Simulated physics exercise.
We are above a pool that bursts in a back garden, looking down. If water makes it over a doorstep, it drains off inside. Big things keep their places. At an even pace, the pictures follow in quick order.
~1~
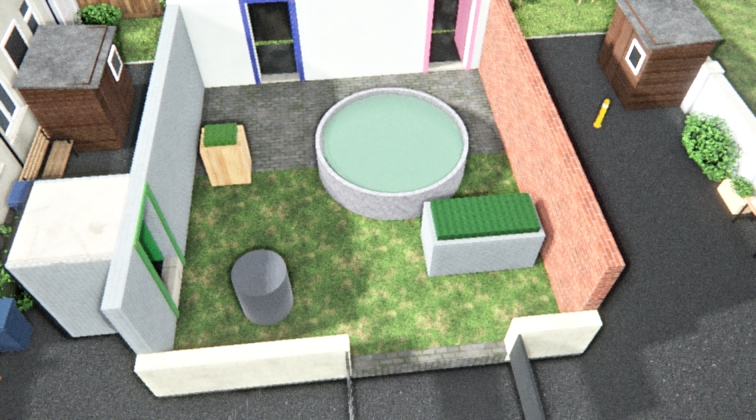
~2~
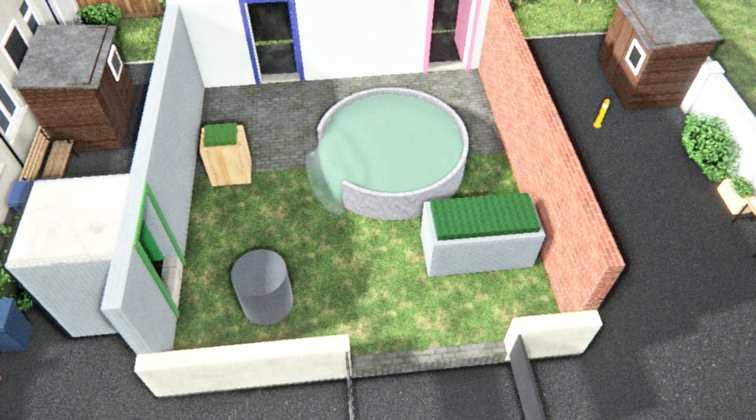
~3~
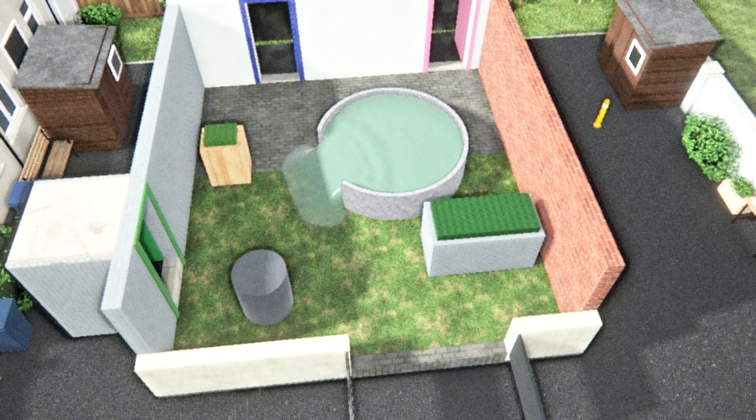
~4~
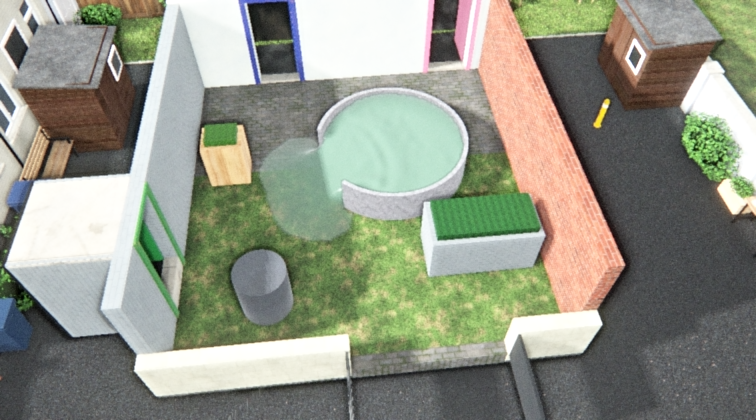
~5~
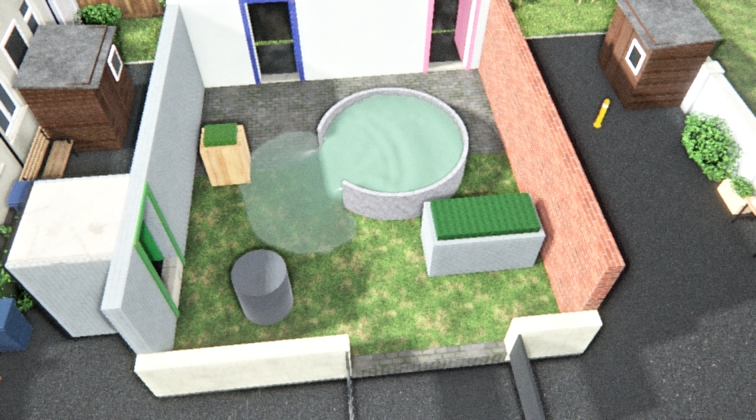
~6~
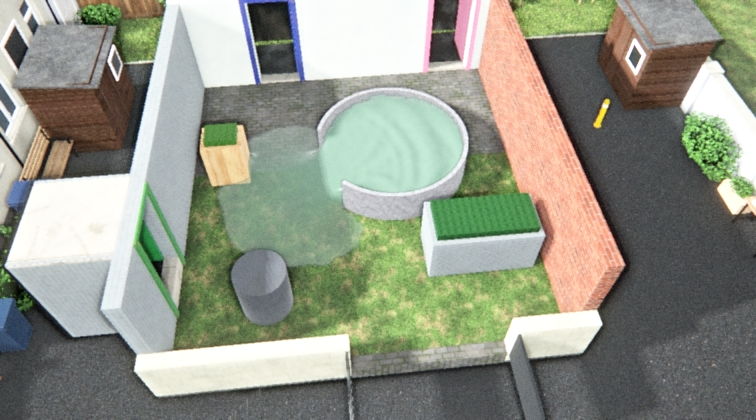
The round pool in the walled back garden sat still, then burst open at its lower left side, and water poured through the gap and spread steadily across the grass toward the planter and grey cylinder.
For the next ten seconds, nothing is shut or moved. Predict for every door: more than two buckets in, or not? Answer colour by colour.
Outcome: Blue door: Above two buckets. Pink door: Up to two buckets. Green door: Up to two buckets.
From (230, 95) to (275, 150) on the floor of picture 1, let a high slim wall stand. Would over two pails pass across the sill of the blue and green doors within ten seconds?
I'd say the blue door remains safe, while the green door remains safe.
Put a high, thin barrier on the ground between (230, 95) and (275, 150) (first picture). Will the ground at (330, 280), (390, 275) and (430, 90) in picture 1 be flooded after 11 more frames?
In that order: Wet, not flooded, free of water.
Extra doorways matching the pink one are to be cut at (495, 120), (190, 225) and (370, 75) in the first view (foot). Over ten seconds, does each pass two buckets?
So it goes runs below, then runs above, then runs below.
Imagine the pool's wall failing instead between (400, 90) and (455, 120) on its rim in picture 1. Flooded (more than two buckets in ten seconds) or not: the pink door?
What follows is that pink door crosses the line.
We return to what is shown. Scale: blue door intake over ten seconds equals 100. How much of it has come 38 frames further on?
Around 50 percent.
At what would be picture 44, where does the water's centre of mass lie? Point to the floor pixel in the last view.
The water's centre sits above (312, 202).
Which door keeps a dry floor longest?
My answer is the pink one.
A moment on, water covers 30 % of the floor; the blue door not reached, the pink door not reached, the green door not reached.
Next, water covers 40 % of the floor; the blue door not reached, the pink door not reached, the green door wet at the sill, nothing in.
Then, water covers 50 % of the floor; the blue door under two buckets in, the pink door not reached, the green door wet at the sill, nothing in.
Later, water covers 80 % of the floor; the blue door over two buckets in, the pink door wet at the sill, nothing in, the green door wet at the sill, nothing in.
In the end, water covers 100 % of the floor; the blue door far over two buckets in, the pink door under two buckets in, the green door wet at the sill, nothing in.
